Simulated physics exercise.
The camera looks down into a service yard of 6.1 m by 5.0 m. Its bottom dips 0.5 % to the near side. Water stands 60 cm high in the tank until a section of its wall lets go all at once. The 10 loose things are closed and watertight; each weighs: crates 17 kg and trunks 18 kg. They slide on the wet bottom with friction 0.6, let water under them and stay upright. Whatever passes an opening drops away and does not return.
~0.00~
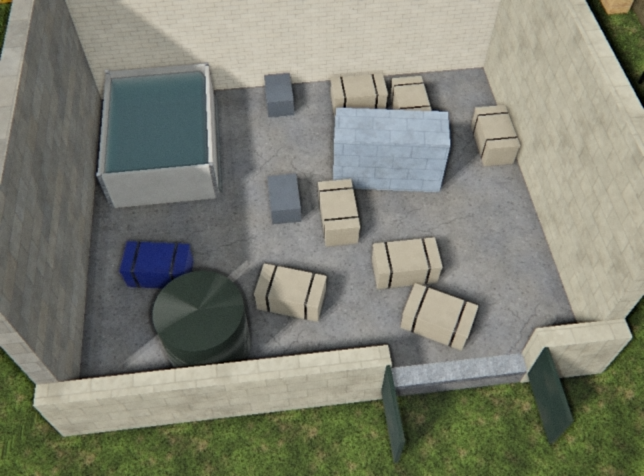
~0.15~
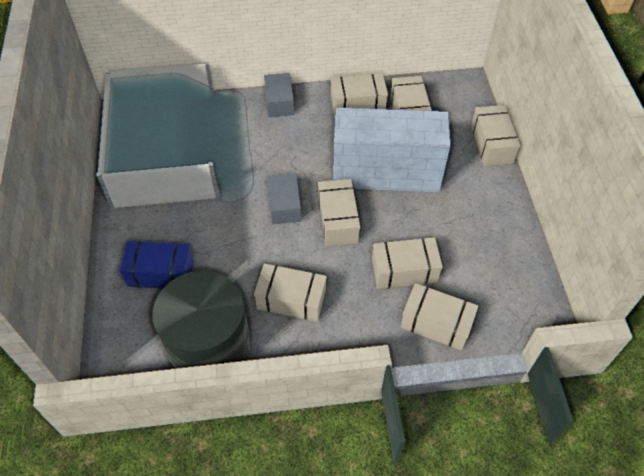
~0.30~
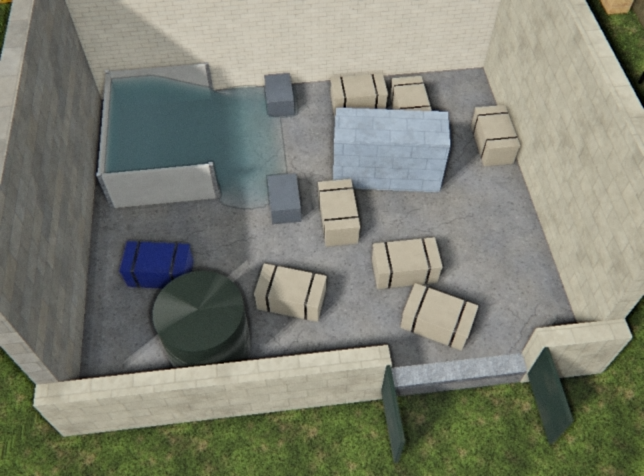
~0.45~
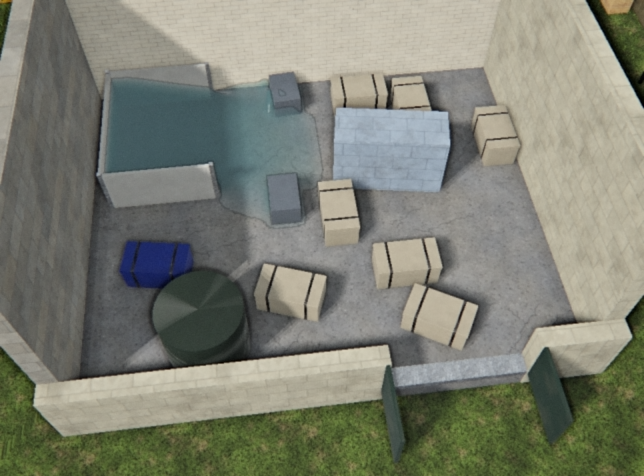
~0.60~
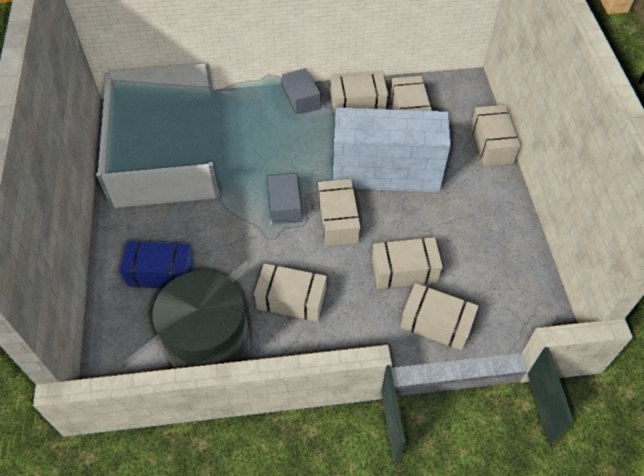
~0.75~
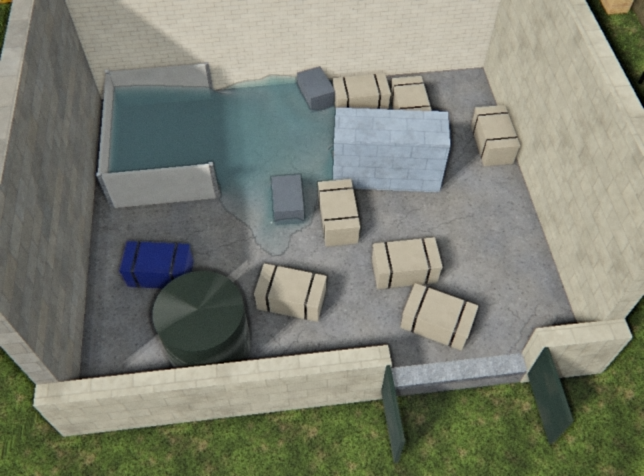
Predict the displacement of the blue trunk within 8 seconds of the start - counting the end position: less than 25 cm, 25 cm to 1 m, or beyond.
Blue trunk stays put.
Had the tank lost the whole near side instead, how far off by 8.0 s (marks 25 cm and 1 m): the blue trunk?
In that case the blue trunk travels far.
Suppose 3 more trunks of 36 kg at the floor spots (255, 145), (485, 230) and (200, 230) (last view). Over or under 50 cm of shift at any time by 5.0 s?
In turn: Past it, more, short of it.
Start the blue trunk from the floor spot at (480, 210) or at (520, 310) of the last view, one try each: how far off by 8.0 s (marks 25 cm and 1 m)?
In turn: It ends far away; it gets carried off.
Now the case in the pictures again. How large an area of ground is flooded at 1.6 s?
Roughly 15 m2.
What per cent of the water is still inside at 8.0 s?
Some 84 per cent remains.
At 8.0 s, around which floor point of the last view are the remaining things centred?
Near (363, 250).
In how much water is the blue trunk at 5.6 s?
Roughly 1 cm.
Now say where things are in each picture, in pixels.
In the first picture, the blue trunk at (155, 257) rests on the ground; water covers 2.7 m2; 0 of 10 have shifted.
In the second picture, the blue trunk at (155, 257), on the bottom; 3.7 m2 under water; 0 of 10 have shifted.
In the third picture, the blue trunk at (155, 257), on the bottom; water covers 4.8 m2; 0 of 10 have shifted.
In the fourth picture, the blue trunk at (155, 257) rests on the ground; water covers 5.9 m2; 1 of 10 have shifted.
In the fifth picture, the blue trunk at (155, 257) rests on the ground; water covers 6.9 m2; 1 of 10 have shifted.
In the sixth picture, the blue trunk at (155, 257) rests on the ground; 7.9 m2 under water; 2 of 10 have shifted.
After 1.6 s the blue trunk is near (155, 257), 0.0 m from its start, aground; 0 of 10 are out; 2 afloat.
After 3.6 s the blue trunk is near (155, 257), 0.0 m from its start, aground; 0 of 10 are out; 5 afloat.
After 5.6 s the blue trunk is near (155, 257), 0.0 m from its start, aground; 1 of 10 are out; 7 afloat.
After 8.0 s the blue trunk is near (155, 257), 0.0 m from its start, aground; 1 of 10 are out; 7 afloat.
